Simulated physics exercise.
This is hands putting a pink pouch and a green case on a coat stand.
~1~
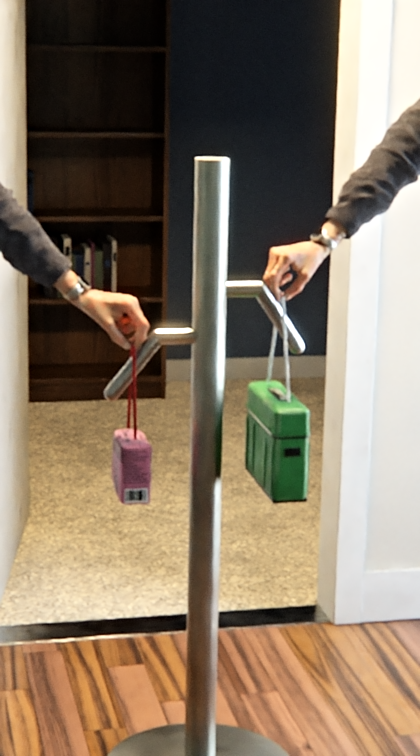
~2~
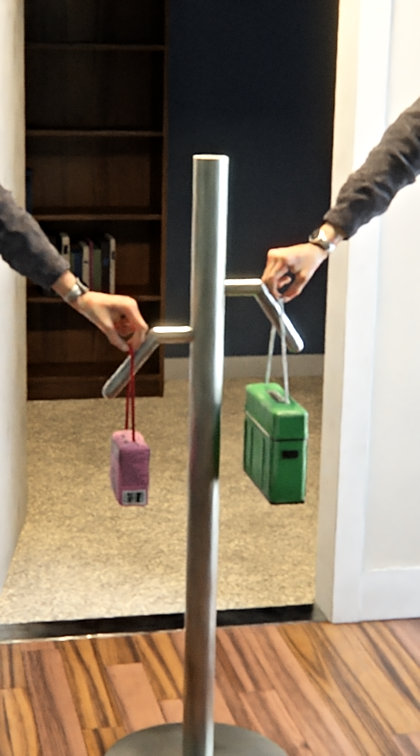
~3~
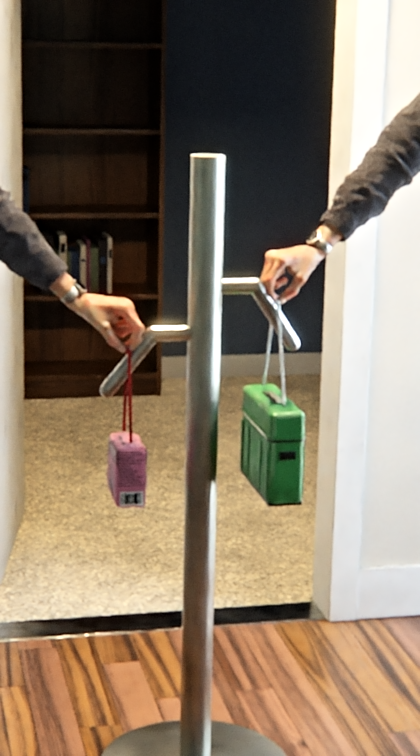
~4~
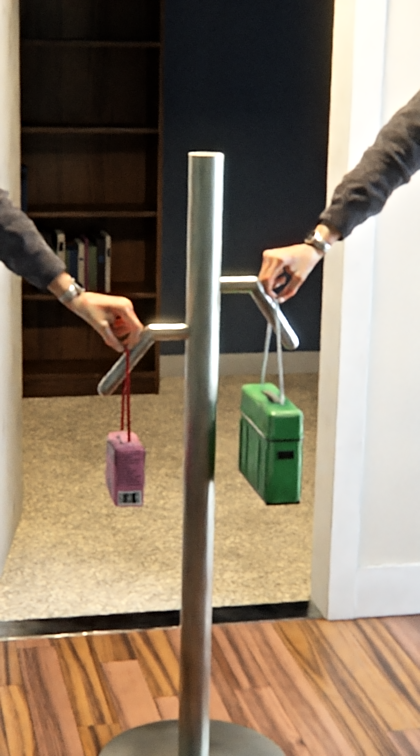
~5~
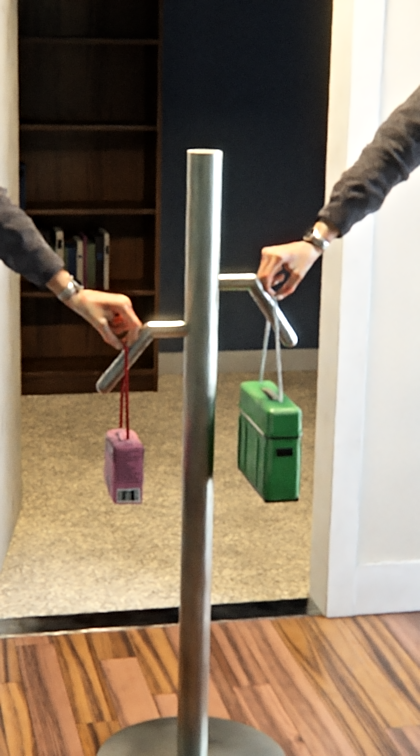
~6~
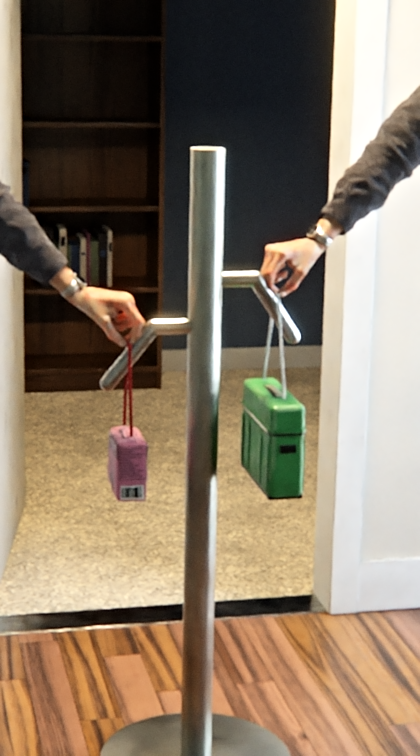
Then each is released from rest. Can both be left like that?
The pink pouch comes down and the green case slips off its peg.
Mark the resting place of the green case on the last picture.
Near (191, 748).
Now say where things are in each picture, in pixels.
The first picture shows pink pouch (132, 467); green case (277, 440); left peg tip (112, 393); right peg tip (297, 346).
The second picture shows pink pouch (130, 469); green case (274, 442).
The third picture shows pink pouch (127, 470); green case (272, 443).
The fourth picture shows pink pouch (125, 470); green case (270, 443).
The fifth picture shows pink pouch (124, 467); green case (269, 440).
The sixth picture shows pink pouch (127, 464); green case (272, 437); left peg tip (108, 384), sloping steeply down; right peg tip (293, 336), sloping steeply down.
Then, 0.26 s later than the last view, pink pouch falling near (127, 556); green case falling near (269, 529).
Then, 0.48 s later than the last view, pink pouch on the floor near (142, 744); green case on the floor near (240, 718).
Then, 0.70 s later than the last view, pink pouch on the floor; green case on the floor near (188, 748).
Finally, pink pouch on the floor; green case on the floor near (191, 748). The pink pouch slips off its peg and the green case drops to the floor.
